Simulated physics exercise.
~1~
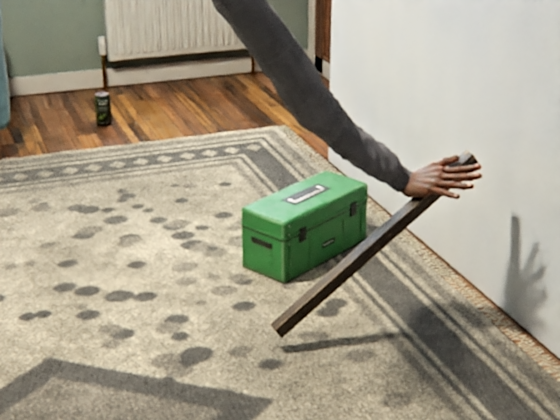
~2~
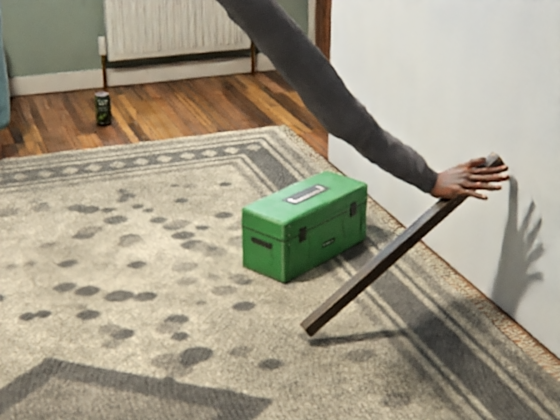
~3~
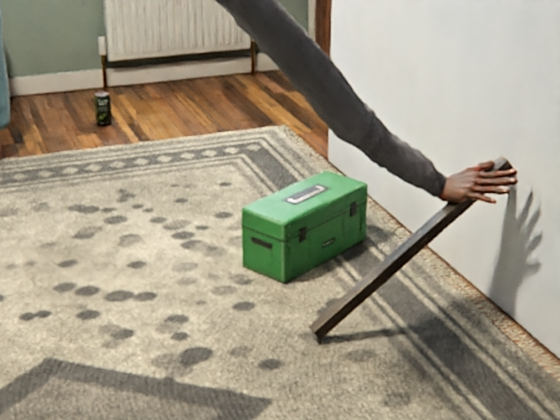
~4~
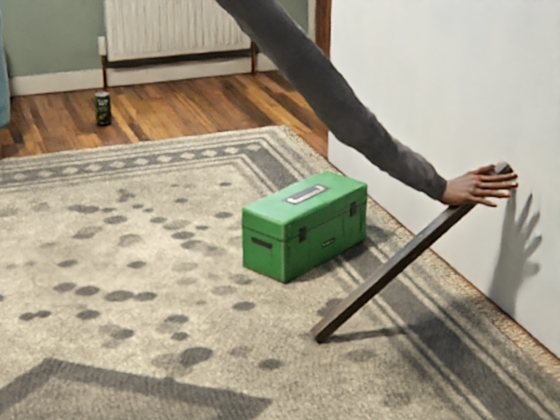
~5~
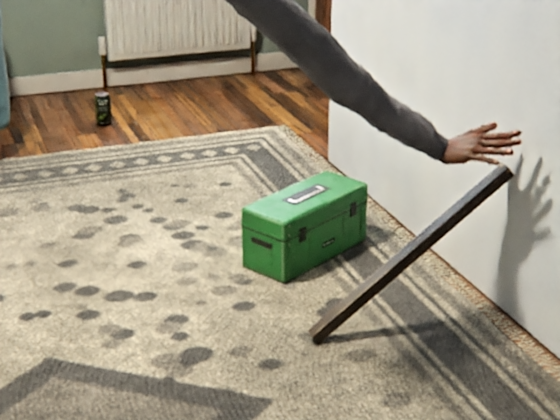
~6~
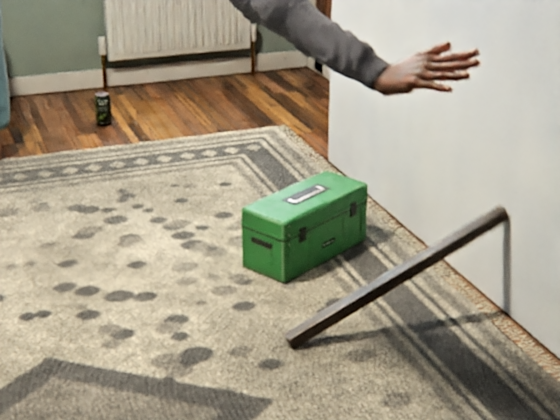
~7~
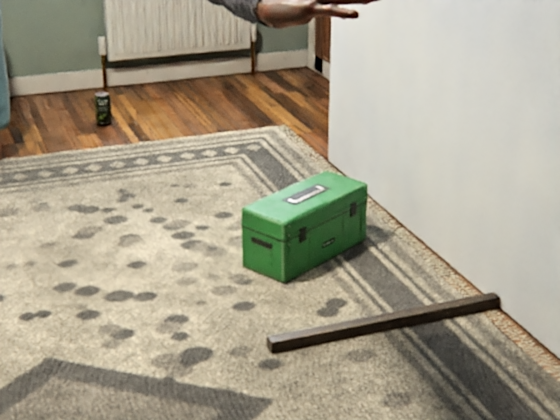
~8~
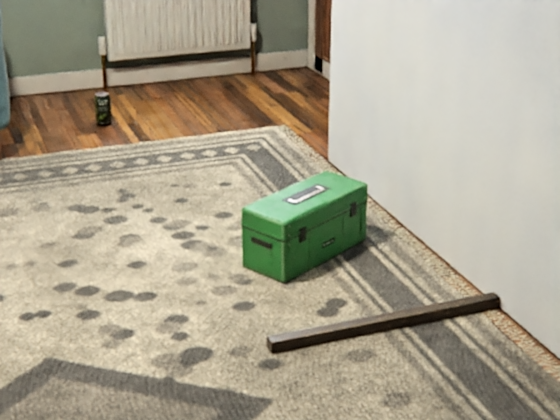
The clip shows a hand leaning a dark pole against a white wall beside a green toolbox on a patterned rug. The hand lets go and draws back, and the pole slides down the wall and ends lying on the floor, while the toolbox stays in place.
